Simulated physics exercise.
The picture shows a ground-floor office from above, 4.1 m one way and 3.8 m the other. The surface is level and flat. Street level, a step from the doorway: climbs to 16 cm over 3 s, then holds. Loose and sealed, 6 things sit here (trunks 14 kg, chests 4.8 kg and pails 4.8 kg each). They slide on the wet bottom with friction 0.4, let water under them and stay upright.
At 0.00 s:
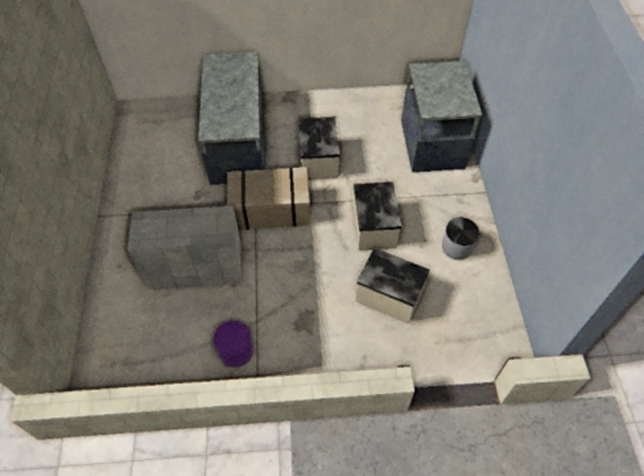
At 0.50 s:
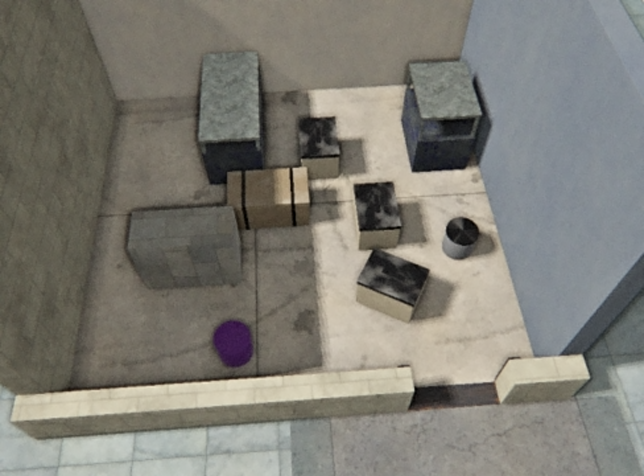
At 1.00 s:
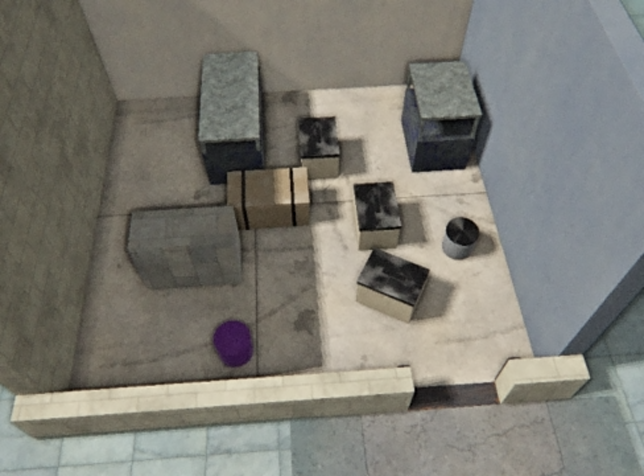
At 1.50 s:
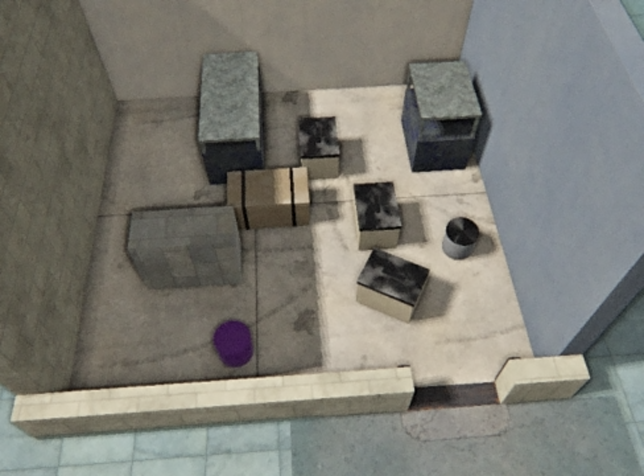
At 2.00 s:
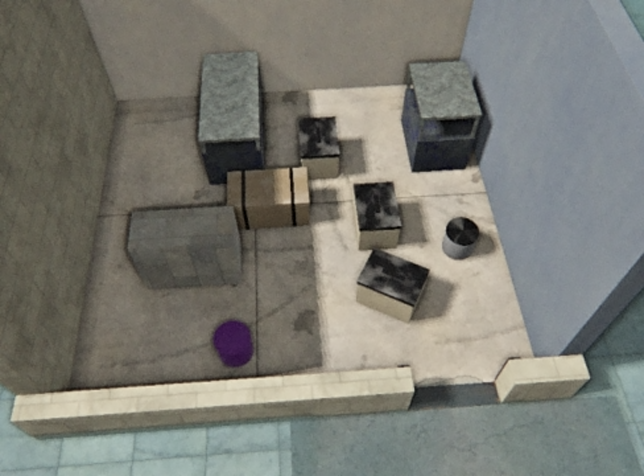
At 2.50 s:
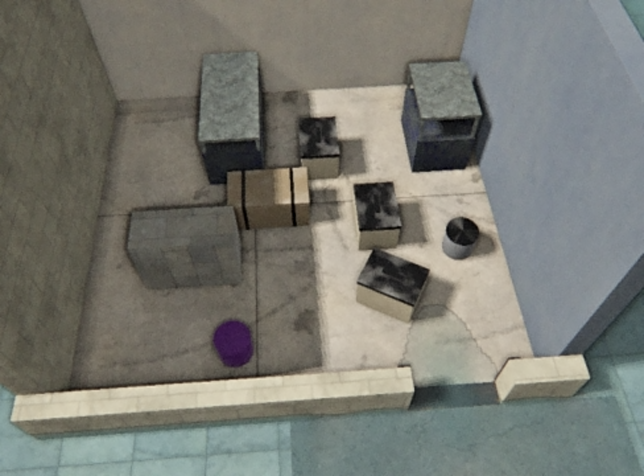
Water spreads across the paving outside a walled room seen from above, first tinting the pale tiles and then the grey slab before the doorway. It reaches the gap in the low front wall, then seeps in a small patch onto the floor inside, while the boxes and purple pail stay still.
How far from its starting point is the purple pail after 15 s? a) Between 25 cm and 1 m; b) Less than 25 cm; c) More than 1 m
(b) Less than 25 cm.
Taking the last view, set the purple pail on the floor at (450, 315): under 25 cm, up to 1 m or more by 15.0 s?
In that run it wanders far off.
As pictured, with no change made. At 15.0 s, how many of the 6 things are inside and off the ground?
5.
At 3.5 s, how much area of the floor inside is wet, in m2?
About 2.5 m2.
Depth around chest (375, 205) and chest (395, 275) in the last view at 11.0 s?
First roughly 10 cm, second roughly 9 cm.
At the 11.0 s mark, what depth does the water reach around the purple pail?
The depth there is around 2 cm.
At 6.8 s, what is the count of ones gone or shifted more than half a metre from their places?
Result: 4.
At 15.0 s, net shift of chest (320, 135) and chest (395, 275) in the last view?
Net displacement, in order: 80 cm; 120 cm.
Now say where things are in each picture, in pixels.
The purple pail at (232, 337), on the bottom; water covers 0.0 m2; 0 of 6 have shifted, in the first frame.
The purple pail at (232, 337) rests on the ground; water covers 0.0 m2; 0 of 6 have shifted, in the second frame.
The purple pail at (232, 337) rests on the ground; water covers 0.0 m2; 0 of 6 have shifted, in the third frame.
The purple pail at (232, 337), on the bottom; water covers 0.0 m2; 0 of 6 have shifted, in the fourth frame.
The purple pail at (232, 337) rests on the ground; 0.0 m2 under water; 0 of 6 have shifted, in the fifth frame.
The purple pail at (232, 337), on the bottom; water covers 0.4 m2; 0 of 6 have shifted, in the sixth frame.
After 3.5 s the purple pail is near (232, 337), 0.0 m from its start, aground; 0 afloat.
After 6.8 s the purple pail is near (232, 337), 0.0 m from its start, aground; 3 afloat.
After 11.0 s the purple pail is near (232, 337), 0.0 m from its start, aground; 4 afloat.
After 15.0 s the purple pail is near (237, 346), 0.1 m from its start, aground; 5 afloat.
